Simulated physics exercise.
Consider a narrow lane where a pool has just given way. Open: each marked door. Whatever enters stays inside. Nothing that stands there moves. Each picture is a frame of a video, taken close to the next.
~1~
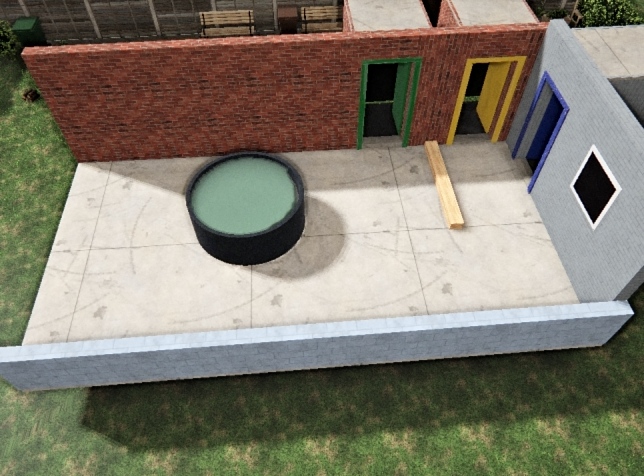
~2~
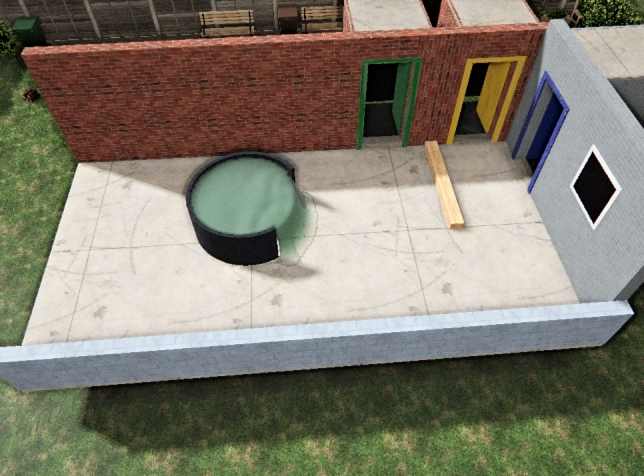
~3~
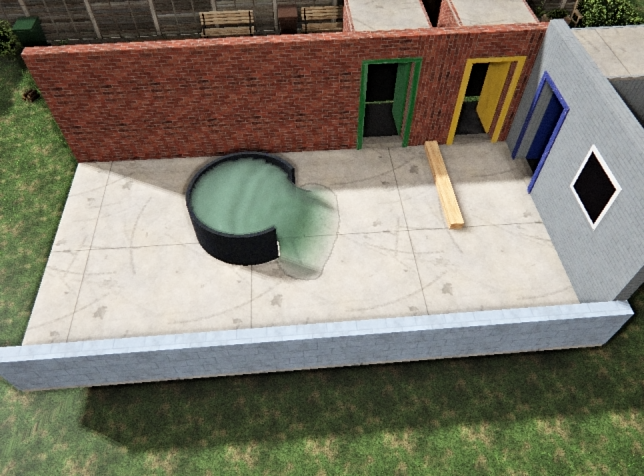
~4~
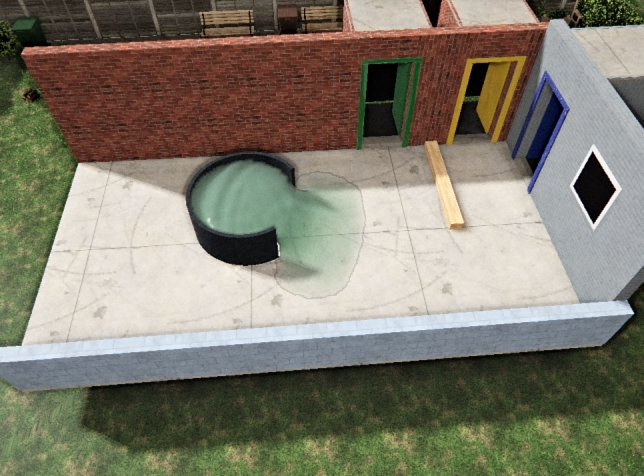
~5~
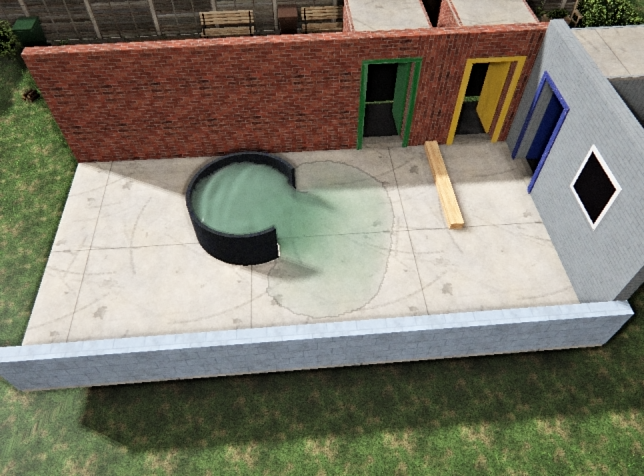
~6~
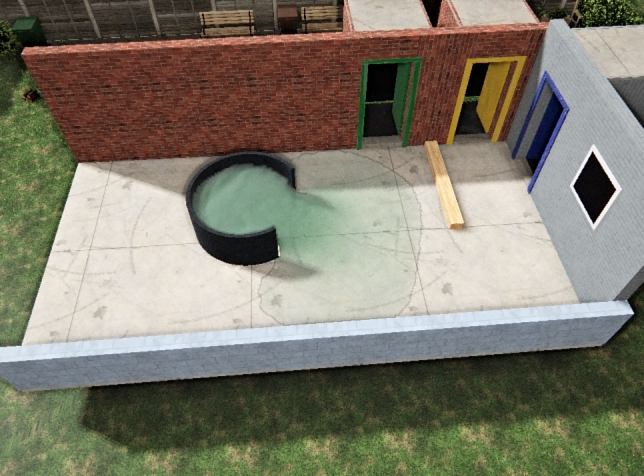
Green water sat still in a round black pool on a walled patio, then poured through a gap in its right side and spread across the pale paving toward the wooden planks.
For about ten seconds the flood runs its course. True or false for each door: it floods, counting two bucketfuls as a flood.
Green door - false; yellow door - true; blue door - true.
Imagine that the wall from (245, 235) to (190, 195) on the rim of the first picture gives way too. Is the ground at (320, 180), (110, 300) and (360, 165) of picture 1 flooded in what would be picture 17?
One after the other: Free of water, flooded, clear.
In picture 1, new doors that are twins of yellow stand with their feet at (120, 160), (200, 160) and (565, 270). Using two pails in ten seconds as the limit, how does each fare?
Result per door - within the limit; within the limit; past the limit.
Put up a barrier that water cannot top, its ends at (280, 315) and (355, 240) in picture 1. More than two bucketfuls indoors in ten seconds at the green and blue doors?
The green one exceeds it; the blue one exceeds it.
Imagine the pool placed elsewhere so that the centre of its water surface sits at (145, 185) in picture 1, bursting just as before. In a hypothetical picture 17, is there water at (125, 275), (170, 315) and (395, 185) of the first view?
Spot by spot, in the order asked: Untouched, untouched, swamped.
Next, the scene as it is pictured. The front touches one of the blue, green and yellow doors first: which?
Answer: The green-painted one.
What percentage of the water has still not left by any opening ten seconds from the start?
That works out to about 80 per cent.
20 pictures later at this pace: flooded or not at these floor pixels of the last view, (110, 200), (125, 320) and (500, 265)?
In turn: No water, clear, wet.
A moment on, water covers 40 % of the floor; the green door wet at the sill, nothing in, the yellow door not reached, the blue door not reached.
Next, water covers 50 % of the floor; the green door wet at the sill, nothing in, the yellow door wet at the sill, nothing in, the blue door not reached.
Then, water covers 50 % of the floor; the green door under two buckets in, the yellow door wet at the sill, nothing in, the blue door under two buckets in.
Later, water covers 60 % of the floor; the green door under two buckets in, the yellow door far over two buckets in, the blue door over two buckets in.
In the end, water covers 85 % of the floor; the green door under two buckets in, the yellow door far over two buckets in, the blue door far over two buckets in.
